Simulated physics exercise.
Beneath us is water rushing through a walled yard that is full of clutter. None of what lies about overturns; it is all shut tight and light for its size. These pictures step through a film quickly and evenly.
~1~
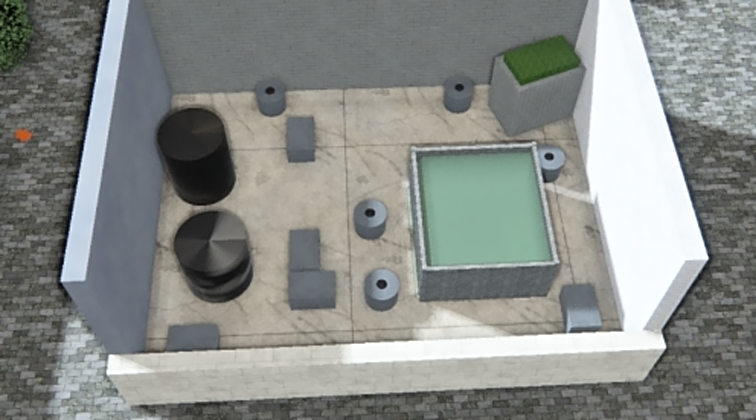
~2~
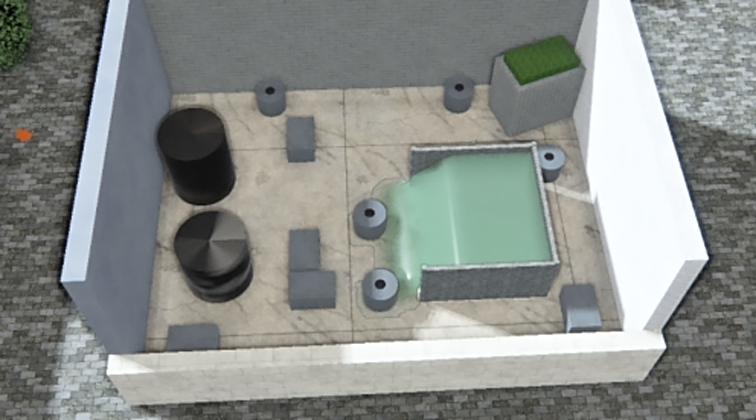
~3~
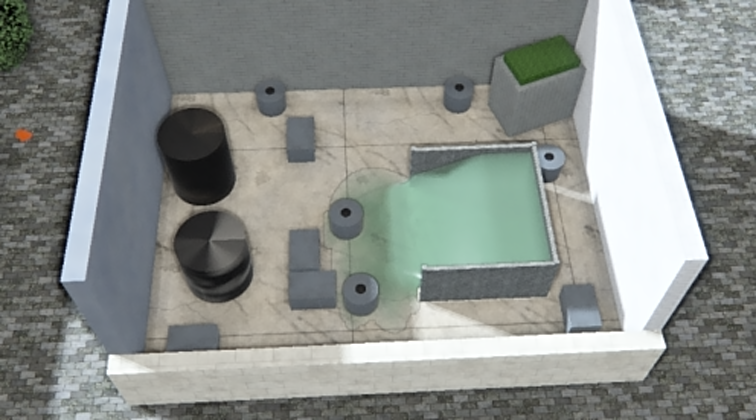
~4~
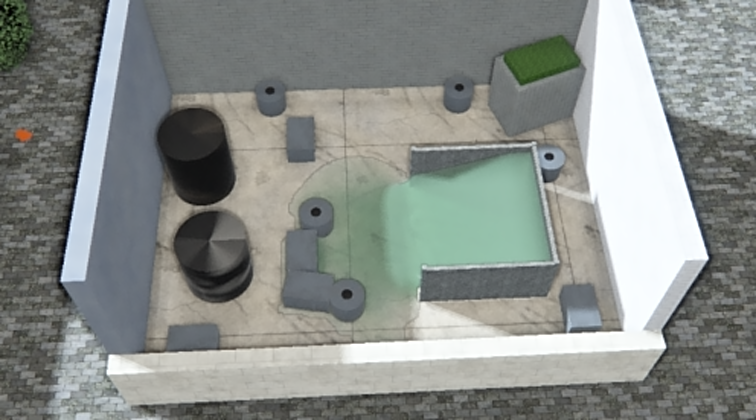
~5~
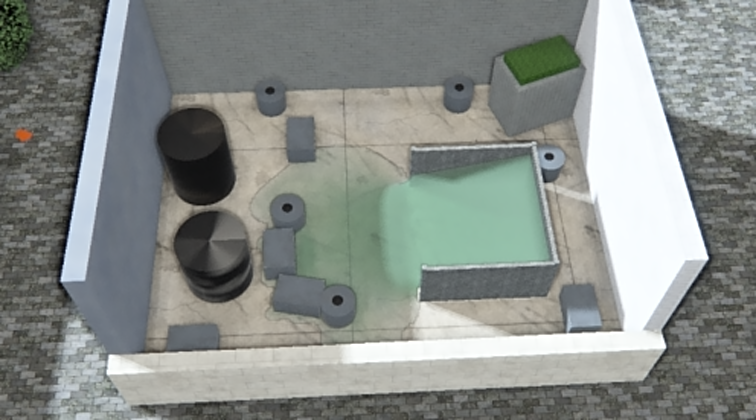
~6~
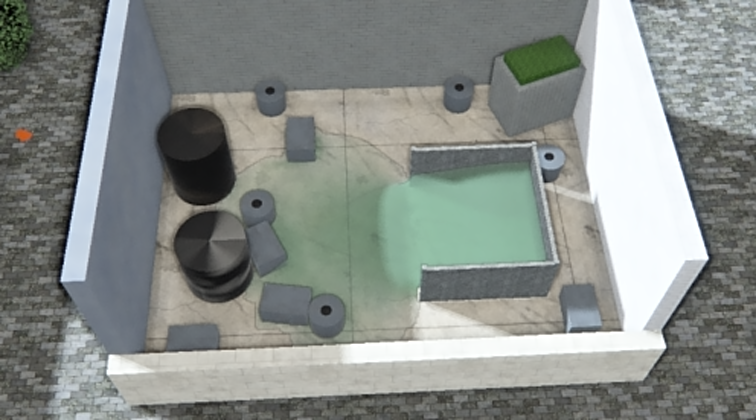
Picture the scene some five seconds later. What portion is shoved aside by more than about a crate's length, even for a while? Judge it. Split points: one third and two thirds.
The result is a share of two thirds and over.
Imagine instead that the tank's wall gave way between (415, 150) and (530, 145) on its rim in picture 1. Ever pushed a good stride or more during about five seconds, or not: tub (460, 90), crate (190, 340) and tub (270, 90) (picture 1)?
Travels that far, falls short, travels that far.
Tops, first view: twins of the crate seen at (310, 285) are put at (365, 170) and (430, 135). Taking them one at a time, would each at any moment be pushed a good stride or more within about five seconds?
First driven off, second remains in place.
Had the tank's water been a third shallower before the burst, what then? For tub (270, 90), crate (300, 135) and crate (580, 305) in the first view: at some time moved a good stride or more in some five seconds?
Note, in sequence: Past that mark / past that mark / within that.
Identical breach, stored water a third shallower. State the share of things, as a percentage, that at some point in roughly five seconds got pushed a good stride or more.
Around 70 in a hundred.
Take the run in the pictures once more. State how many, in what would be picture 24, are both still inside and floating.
Exactly 7 of them.
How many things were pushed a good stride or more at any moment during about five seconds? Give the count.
The total is 7.
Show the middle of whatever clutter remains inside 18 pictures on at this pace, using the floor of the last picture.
The remaining things centre around (320, 225).
A moment on, 4 of 10 are well off their spots; 3 afloat.
Next, 5 of 10 are well off their spots; 7 afloat.
Later, 5 of 10 are well off their spots; 7 afloat.
In the end, 5 of 10 are well off their spots, and 7 have been at some point; 8 afloat.
